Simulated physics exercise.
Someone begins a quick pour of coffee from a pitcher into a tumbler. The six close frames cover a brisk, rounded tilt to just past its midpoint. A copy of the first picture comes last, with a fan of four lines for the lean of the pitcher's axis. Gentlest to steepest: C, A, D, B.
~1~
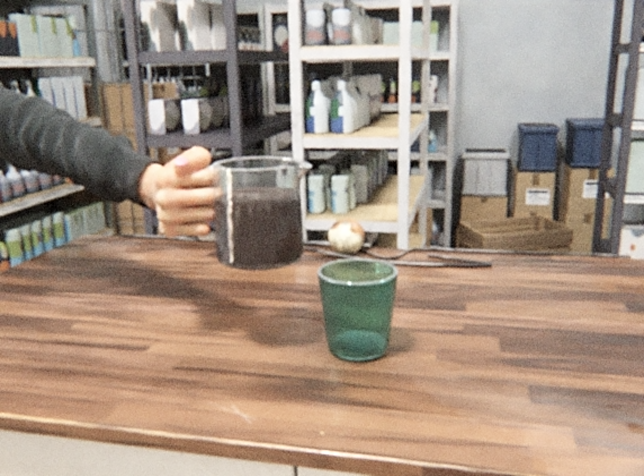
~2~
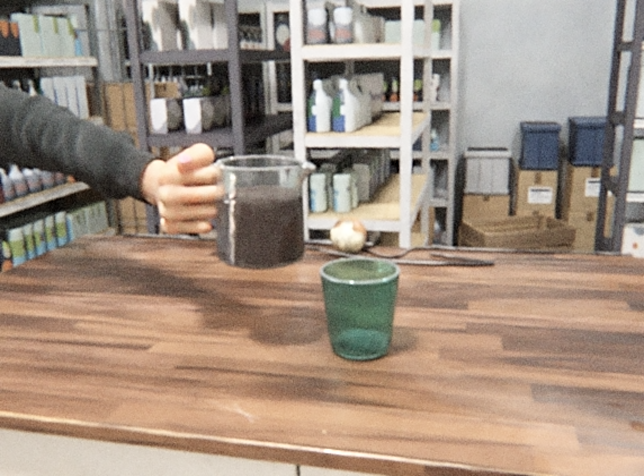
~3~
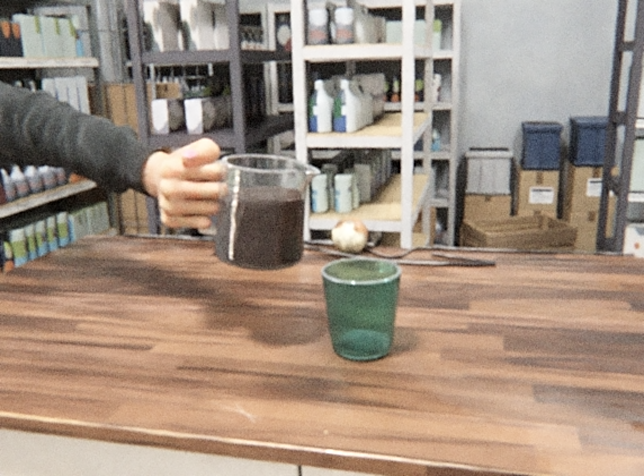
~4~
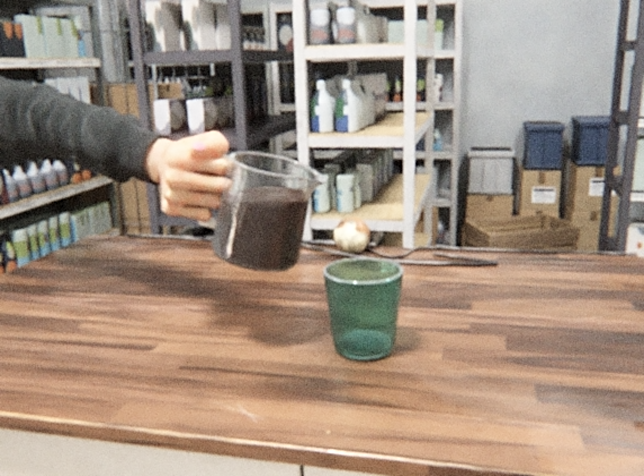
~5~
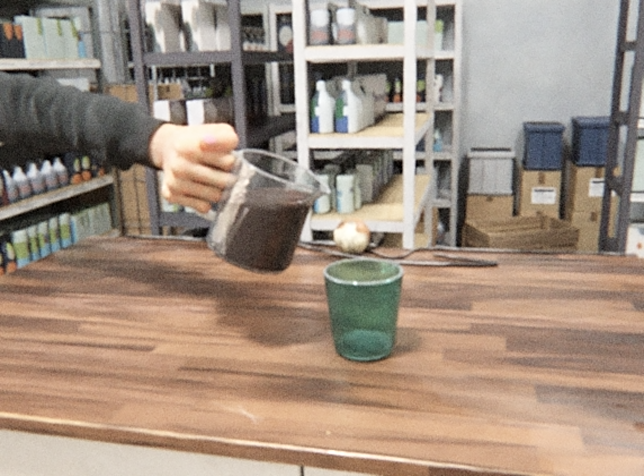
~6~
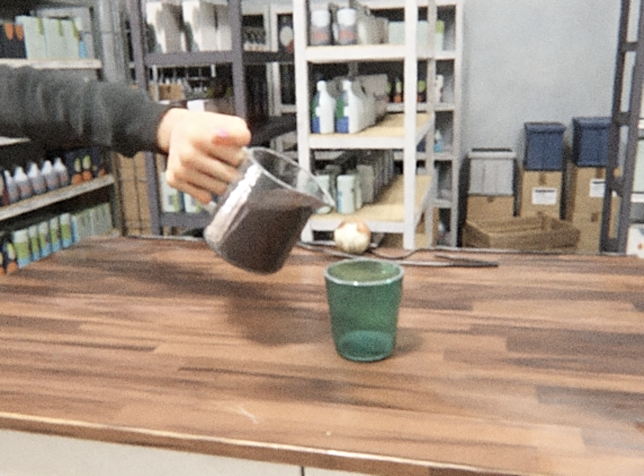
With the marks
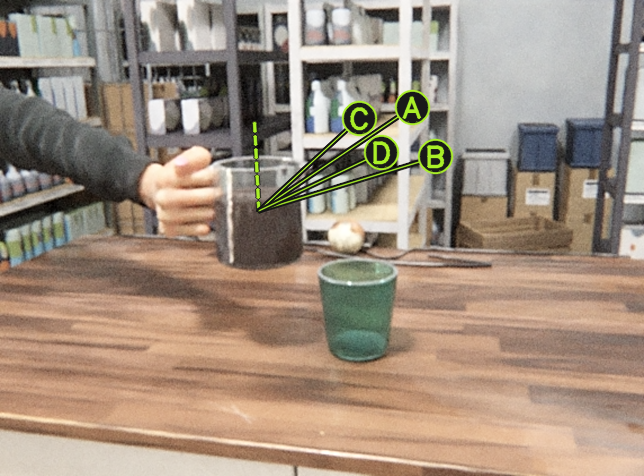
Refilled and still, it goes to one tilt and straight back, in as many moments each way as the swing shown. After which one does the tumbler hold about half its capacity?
Choose D.
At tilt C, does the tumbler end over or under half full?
Under half.
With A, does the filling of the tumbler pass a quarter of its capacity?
Yes, it does.
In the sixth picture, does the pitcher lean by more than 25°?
Yes, it does.
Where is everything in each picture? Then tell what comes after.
Upright, lip at (309, 167); rim of the tumbler round (358, 270); nothing has left yet.
Upright, lip at (313, 167); nothing has left yet.
Tipped about 6°, lip at (317, 172); nothing has left yet.
Tipped about 14°, lip at (324, 181); nothing has left yet.
Tipped about 23°, lip at (328, 192); nothing has left yet.
Tipped about 33°, lip at (332, 204); nothing has left yet.
On the marked copy, A at (398, 116); B at (419, 161); C at (346, 130); D at (366, 159).
For tilt A, the tumbler ends with about 33 % of what it can hold.
For tilt B, the tumbler ends with about 72 % of what it can hold.
For tilt C, the tumbler ends with about 17 % of what it can hold.
For tilt D, the tumbler ends with about 53 % of what it can hold.
